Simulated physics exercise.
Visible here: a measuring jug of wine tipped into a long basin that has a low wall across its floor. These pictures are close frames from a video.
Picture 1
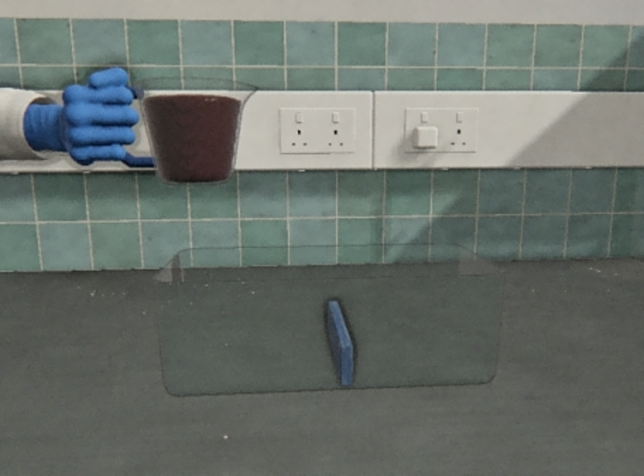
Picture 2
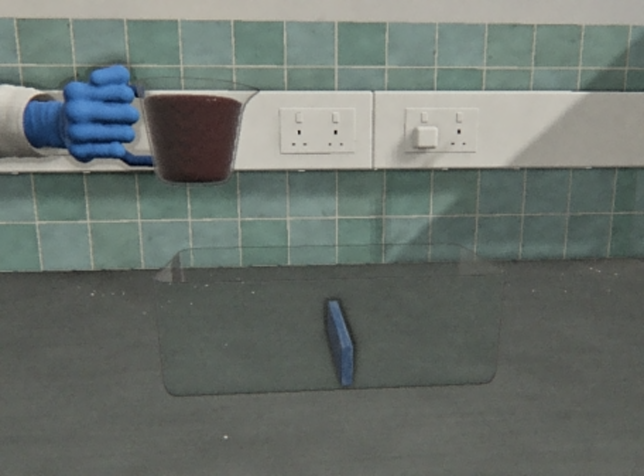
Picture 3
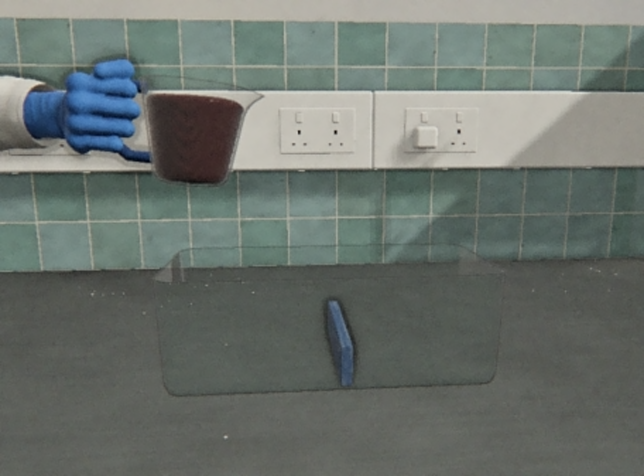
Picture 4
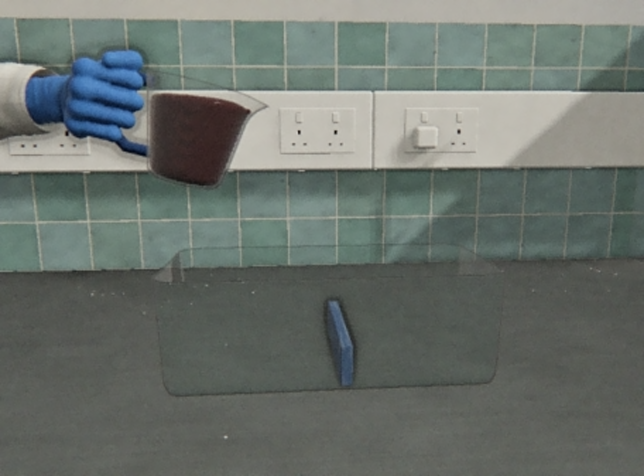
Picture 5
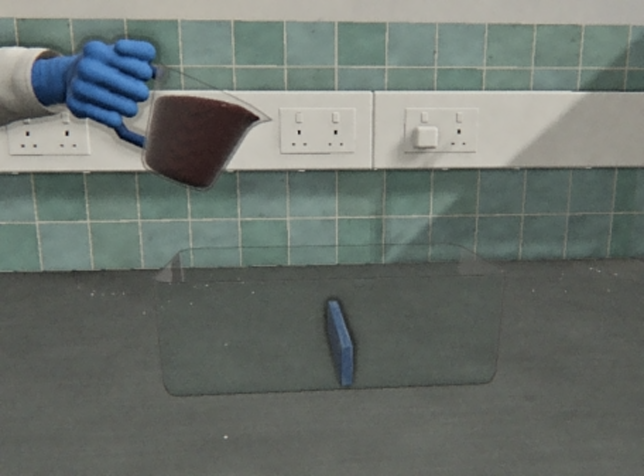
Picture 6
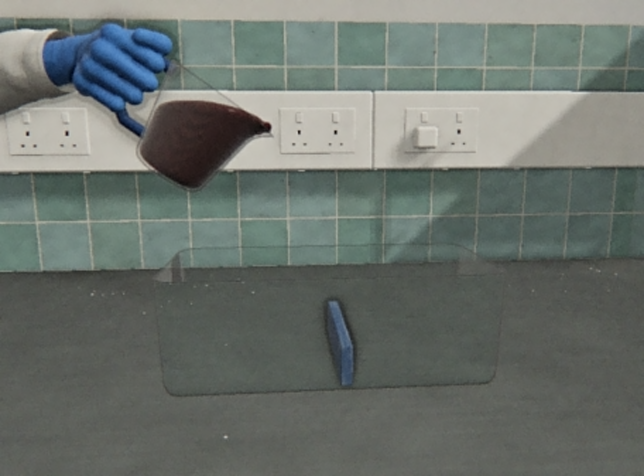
A blue-gloved hand held a clear jug of dark red liquid above a long, see-through basin and gradually tilted it to the right, until the liquid reached the spout and just began slipping over.
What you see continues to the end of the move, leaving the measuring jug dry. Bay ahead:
Most of it settles to the left.
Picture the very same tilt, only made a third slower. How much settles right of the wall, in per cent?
It comes to some 10 in a hundred.
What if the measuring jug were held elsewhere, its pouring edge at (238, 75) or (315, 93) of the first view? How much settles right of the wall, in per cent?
You'd get around 5 per cent and then around 80 per cent.
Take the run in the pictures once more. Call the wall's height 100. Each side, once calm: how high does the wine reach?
I'd put the left at about 40 and the right at about 0.
A moment on, the tilt is 100° and 38 per cent is still to pour, 28 is left of the wall and 3 right of it.
Next, the tilt is 105° and 5 per cent is still to pour, 80 is left of the wall and 4 right of it.
Then the tilt is 105° and 0 per cent is still to pour, 85 is left of the wall and 9 right of it.
Later the tilt is 105° and 0 per cent is still to pour, 84 is left of the wall and 11 right of it.
Finally, 84 per cent lies left of the wall, 11 right of it and 5 outside.
